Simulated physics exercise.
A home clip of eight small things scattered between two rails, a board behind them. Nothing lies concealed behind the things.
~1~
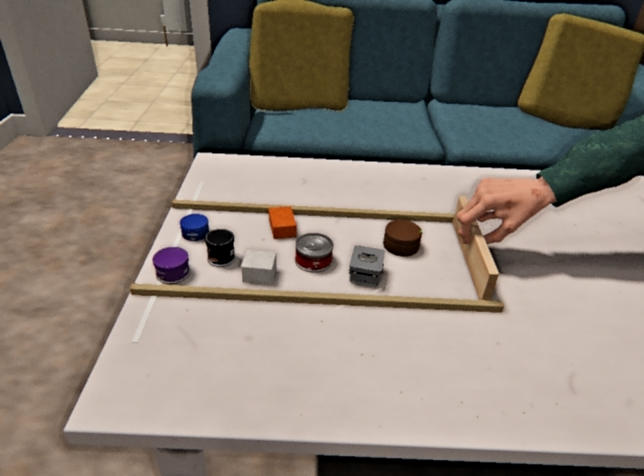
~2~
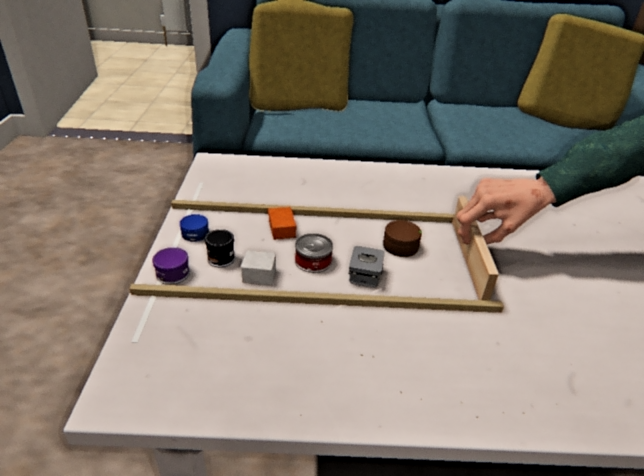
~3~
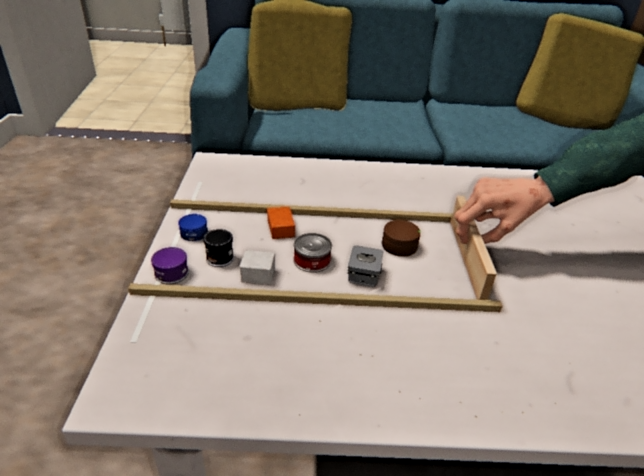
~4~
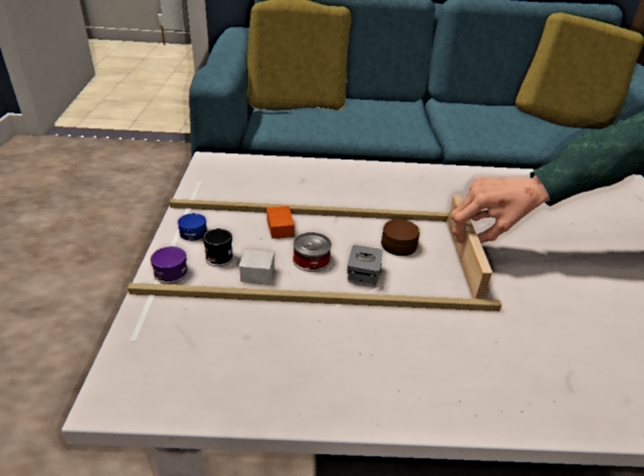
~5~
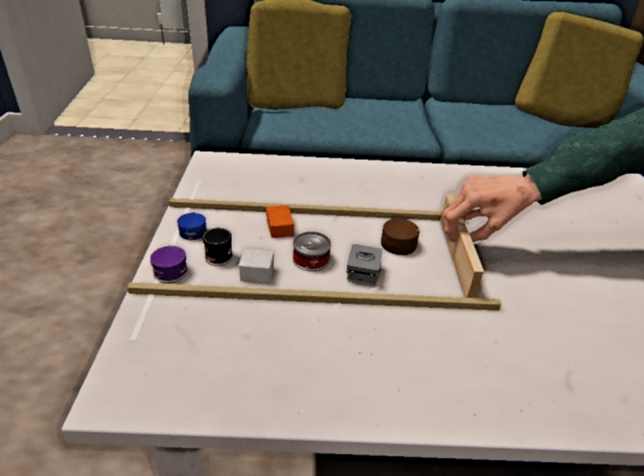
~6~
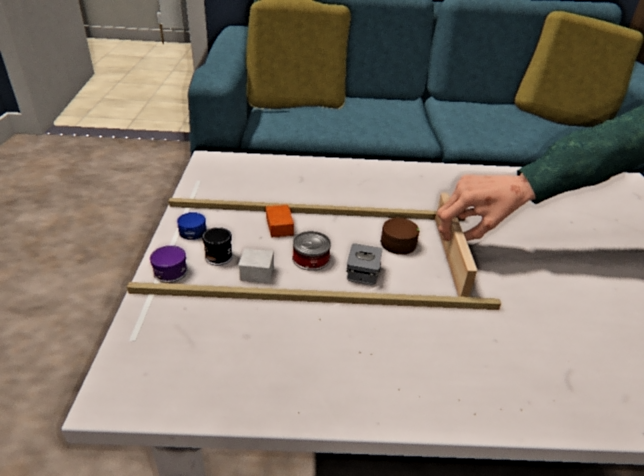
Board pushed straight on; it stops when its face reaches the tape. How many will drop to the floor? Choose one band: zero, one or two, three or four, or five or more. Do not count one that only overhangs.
Five or more.
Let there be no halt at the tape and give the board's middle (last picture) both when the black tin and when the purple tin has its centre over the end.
Its middle is about (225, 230) and about (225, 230).
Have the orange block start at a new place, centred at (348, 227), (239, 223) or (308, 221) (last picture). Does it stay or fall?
Taking each place in turn, the object keeps its place; ends up off; keeps its place.
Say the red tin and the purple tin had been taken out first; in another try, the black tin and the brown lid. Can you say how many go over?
First try 3, second try 3.
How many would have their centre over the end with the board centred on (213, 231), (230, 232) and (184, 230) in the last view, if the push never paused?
2, 0 and 5.
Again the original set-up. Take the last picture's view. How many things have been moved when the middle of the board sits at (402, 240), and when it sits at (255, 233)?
One spot: 1. Other spot: 7.
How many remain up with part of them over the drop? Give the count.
Overhang count: 3.
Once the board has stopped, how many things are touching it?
The count is 3.
Soon after, none off yet; purple tin at rest near (169, 264); blue tub at rest near (192, 226); black tin at rest near (218, 246).
Then, none off yet; purple tin moving near (160, 267); blue tub at rest near (192, 226); black tin moved about its own width near (179, 247).
At rest, the number that fall off is five or more; fallen, red tin, white block, black tin, blue tub and purple tin.
